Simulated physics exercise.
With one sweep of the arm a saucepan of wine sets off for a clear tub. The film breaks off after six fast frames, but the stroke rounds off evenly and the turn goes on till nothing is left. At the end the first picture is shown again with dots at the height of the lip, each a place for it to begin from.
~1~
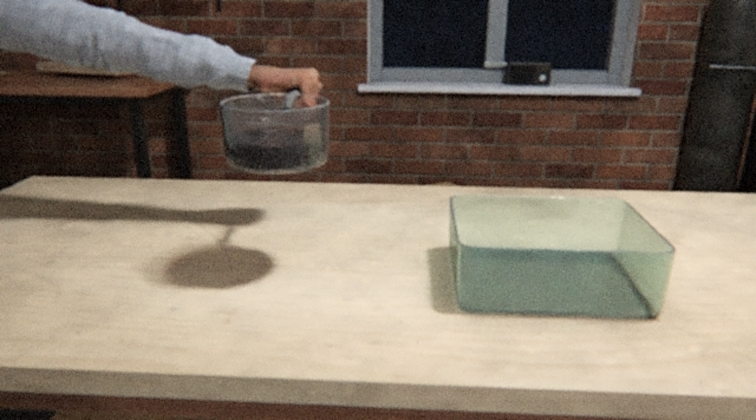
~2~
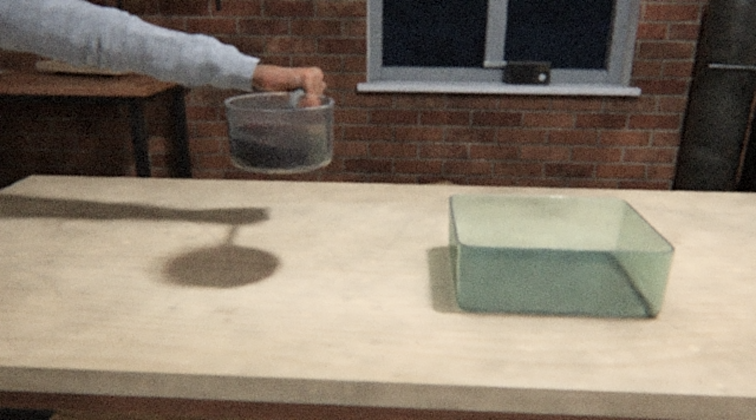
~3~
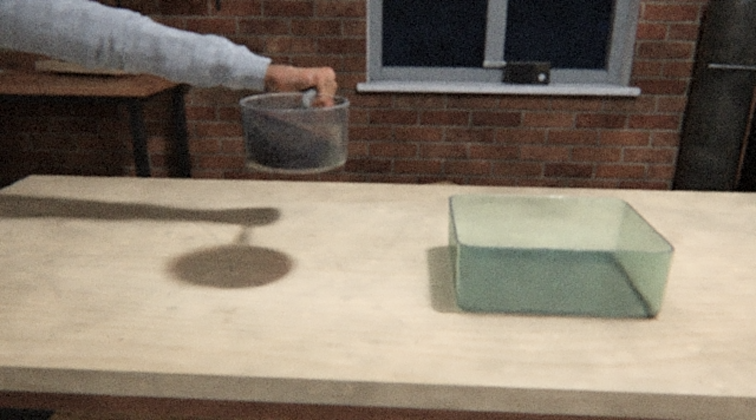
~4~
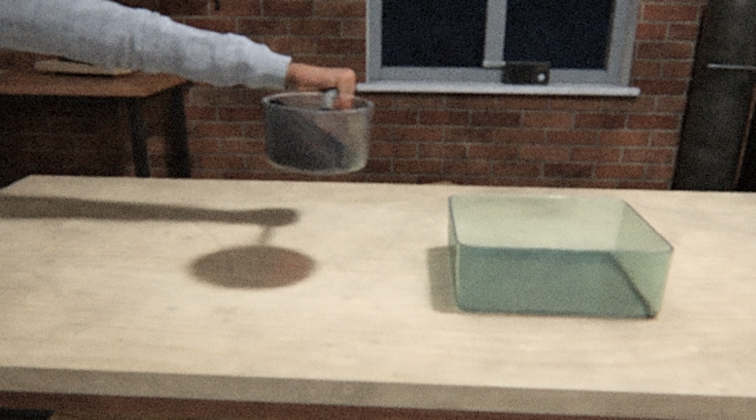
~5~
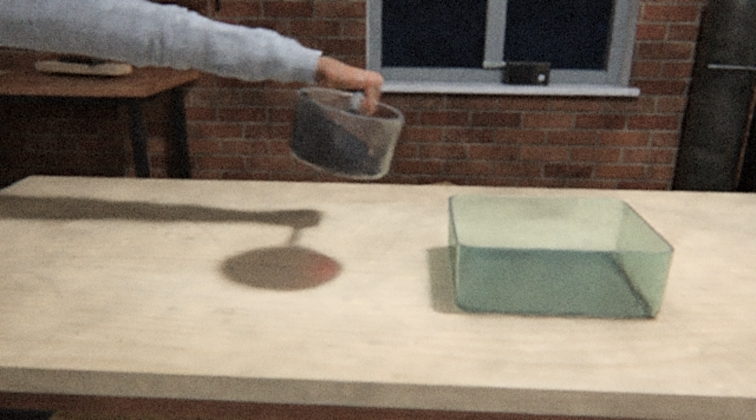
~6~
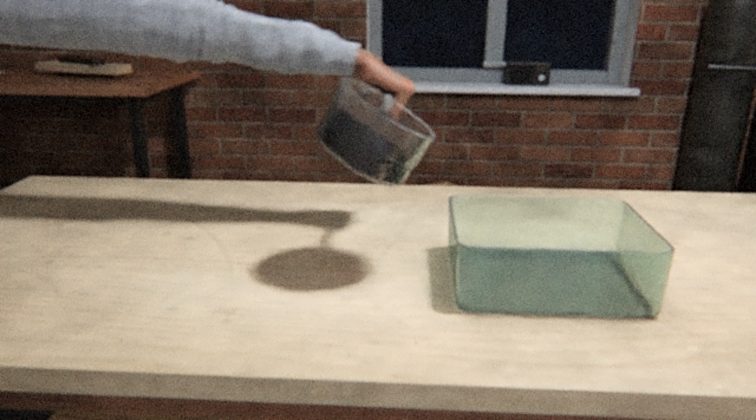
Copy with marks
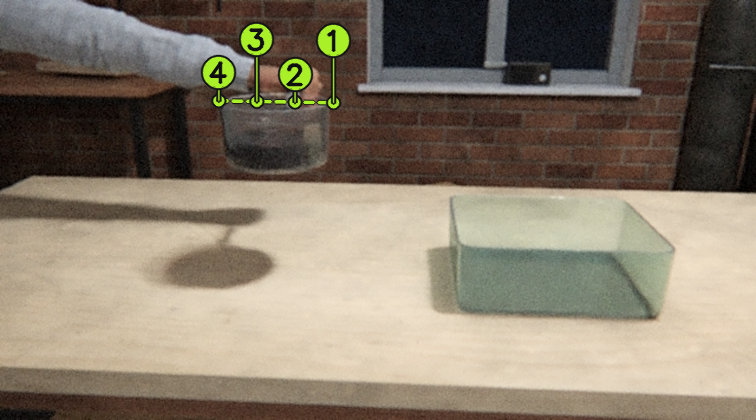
An arm in a light blue sleeve reaches in from the left, holding a clear saucepan of dark liquid above a pale wooden table, seen from the front and slightly above in a brick-walled room. A greenish clear tub, partly filled, sits at right, below a window. The hand carries the pan rightward, gradually tilting it toward the tub as its shadow slides along the tabletop, while the camera stays still.
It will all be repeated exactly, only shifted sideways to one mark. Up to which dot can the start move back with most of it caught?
Use dot 3.
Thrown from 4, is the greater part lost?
Yes.
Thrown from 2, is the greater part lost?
No, that is safe.
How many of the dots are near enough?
Three of the four.
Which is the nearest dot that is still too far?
It is 4.
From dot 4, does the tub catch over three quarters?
No, less.
On the marked copy, 1 at (333, 102); 2 at (295, 102); 3 at (256, 101); 4 at (218, 100).
With 1, about 90 % lands in the tub, 4 % falls short and 6 % goes beside or beyond.
With 2, about 85 % lands in the tub, 11 % falls short and 4 % goes beside or beyond.
With 3, about 65 % lands in the tub, 29 % falls short and 6 % goes beside or beyond.
With 4, about 37 % lands in the tub, 57 % falls short and 6 % goes beside or beyond.
